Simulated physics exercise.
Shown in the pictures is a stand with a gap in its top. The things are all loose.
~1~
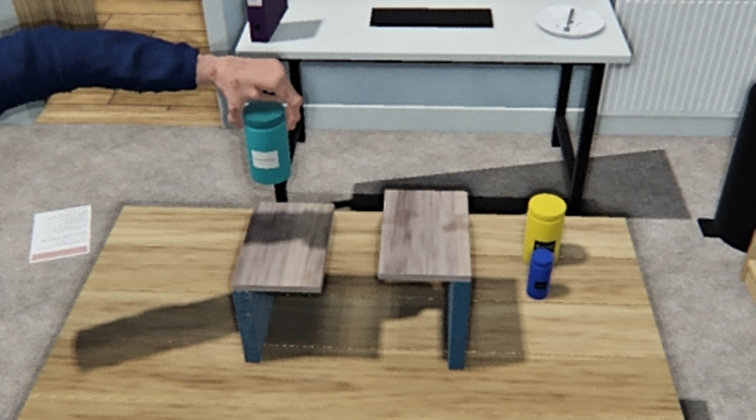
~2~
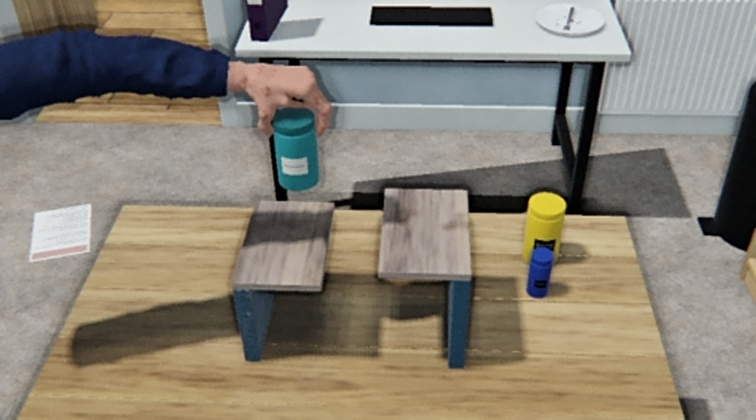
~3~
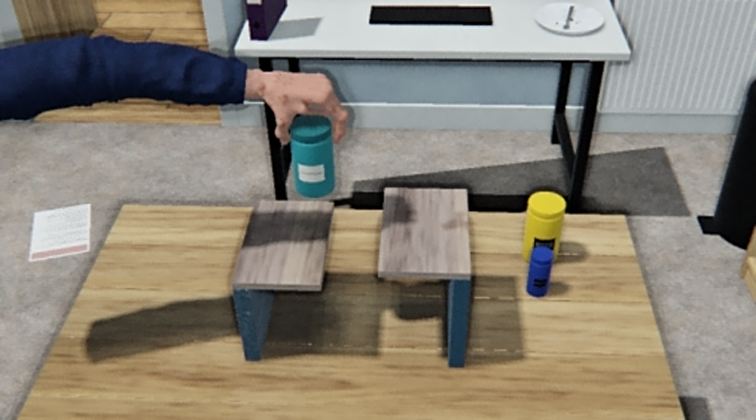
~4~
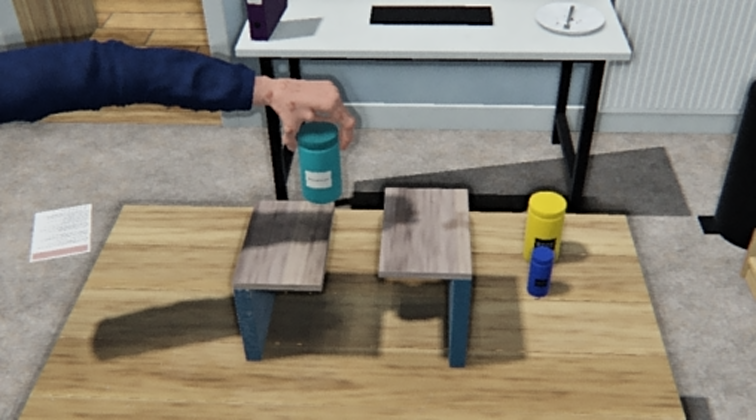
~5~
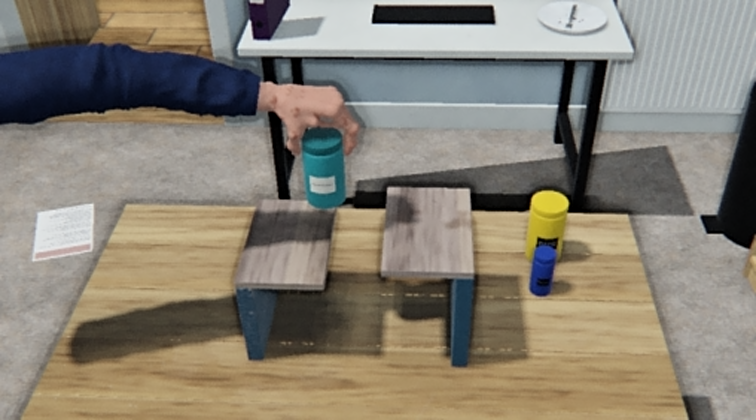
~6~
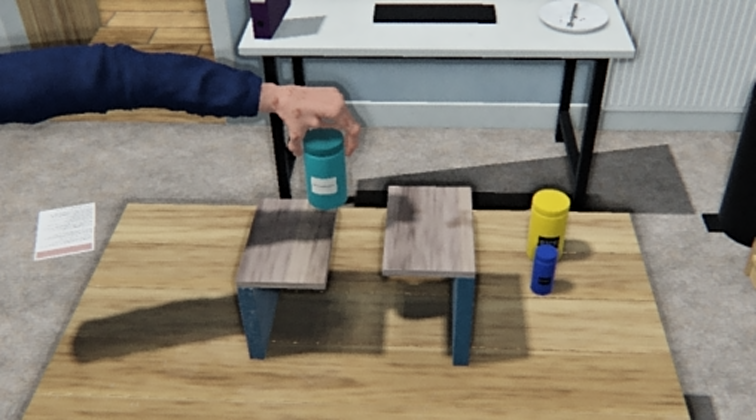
At the start, a hand in a dark blue sleeve holds a turquoise jar above the left part of a wooden-topped stand, with yellow and blue containers at right. The hand carries the jar a short way right and slightly down, slowing, then holds it still over the gap.
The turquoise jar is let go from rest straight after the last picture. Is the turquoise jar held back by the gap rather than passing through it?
I expect it to hold up top.
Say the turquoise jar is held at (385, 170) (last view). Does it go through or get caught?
It gets held up.
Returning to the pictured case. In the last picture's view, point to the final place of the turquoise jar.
Pretty much around (329, 212), I'd say.
Then, 0.32 s later than the last frame, turquoise jar moved about its own width near (329, 212).
Then, 0.64 s later than the last frame, turquoise jar resting near (329, 212).
When it is over, moved from the start, turquoise jar; the other 2 as before. End places, in pixels of the last picture, turquoise jar near (329, 212). The jar is caught.
